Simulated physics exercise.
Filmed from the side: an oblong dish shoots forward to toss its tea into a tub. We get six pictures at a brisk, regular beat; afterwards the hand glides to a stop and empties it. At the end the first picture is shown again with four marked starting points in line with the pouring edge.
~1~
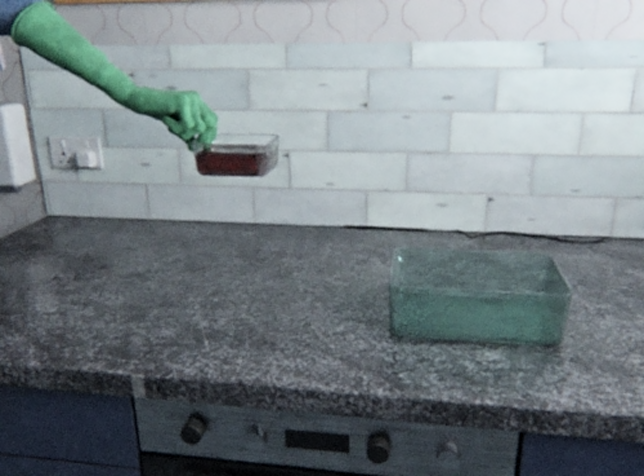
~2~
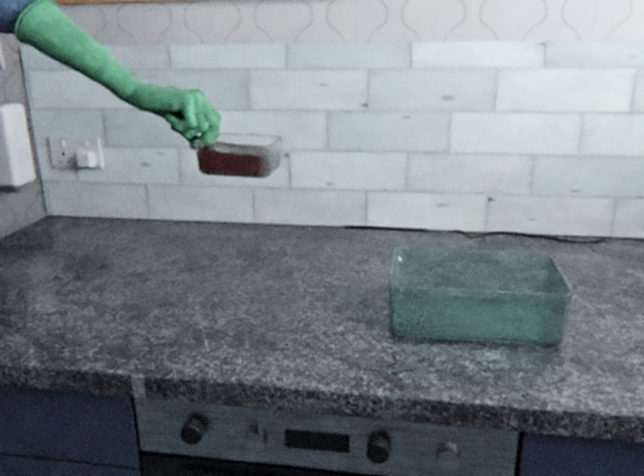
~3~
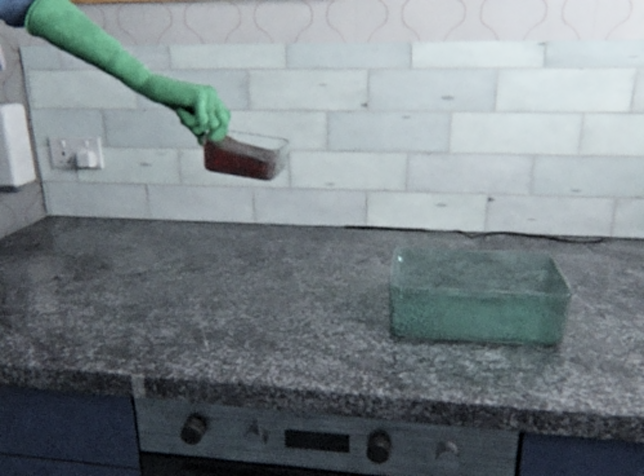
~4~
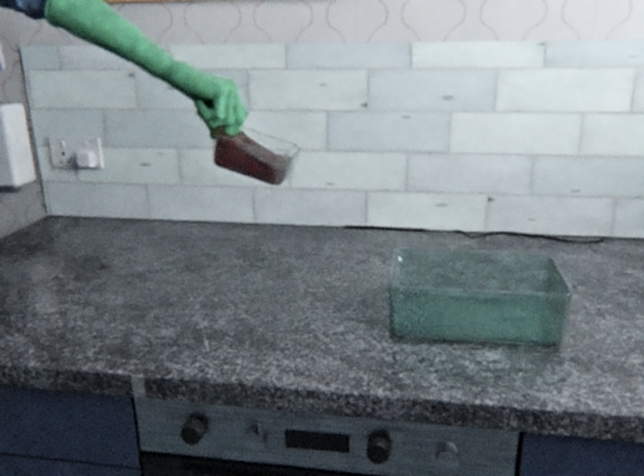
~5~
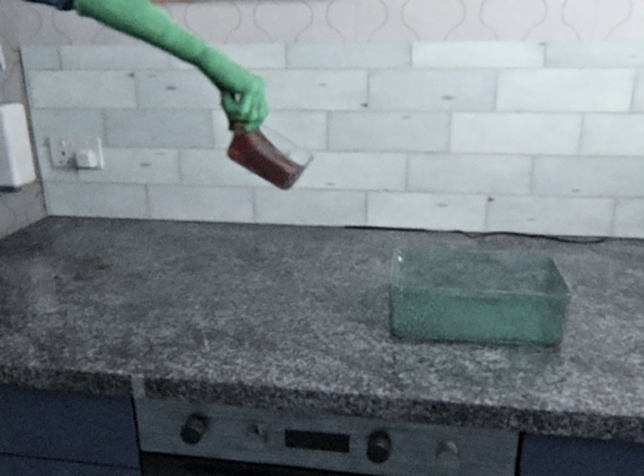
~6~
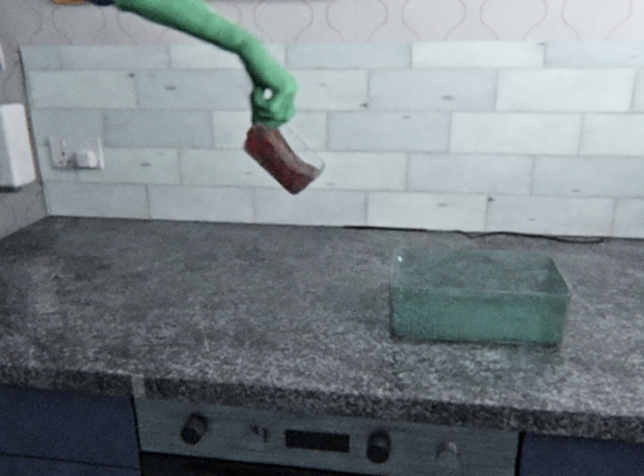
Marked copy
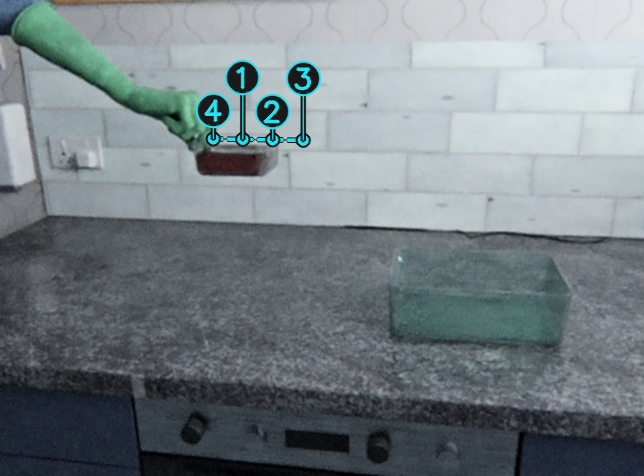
A green arm moves a clear dish of reddish-brown tea rightward, tilting it increasingly steeply.
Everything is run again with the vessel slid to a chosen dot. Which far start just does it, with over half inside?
Choose 1.
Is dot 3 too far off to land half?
No, not at all.
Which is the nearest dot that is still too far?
The answer is 4.
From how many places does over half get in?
Three of the four.
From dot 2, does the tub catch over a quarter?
Yes, clearly.
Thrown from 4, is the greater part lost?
Yes, that goes wrong.
On the marked copy, 1 at (242, 139); 2 at (272, 139); 3 at (303, 140); 4 at (213, 138).
For dot 1, about 70 % lands in the tub, 23 % falls short and 7 % goes beside or beyond.
For dot 2, about 77 % lands in the tub, 16 % falls short and 7 % goes beside or beyond.
For dot 3, about 79 % lands in the tub, 5 % falls short and 16 % goes beside or beyond.
For dot 4, about 19 % lands in the tub, 74 % falls short and 6 % goes beside or beyond.
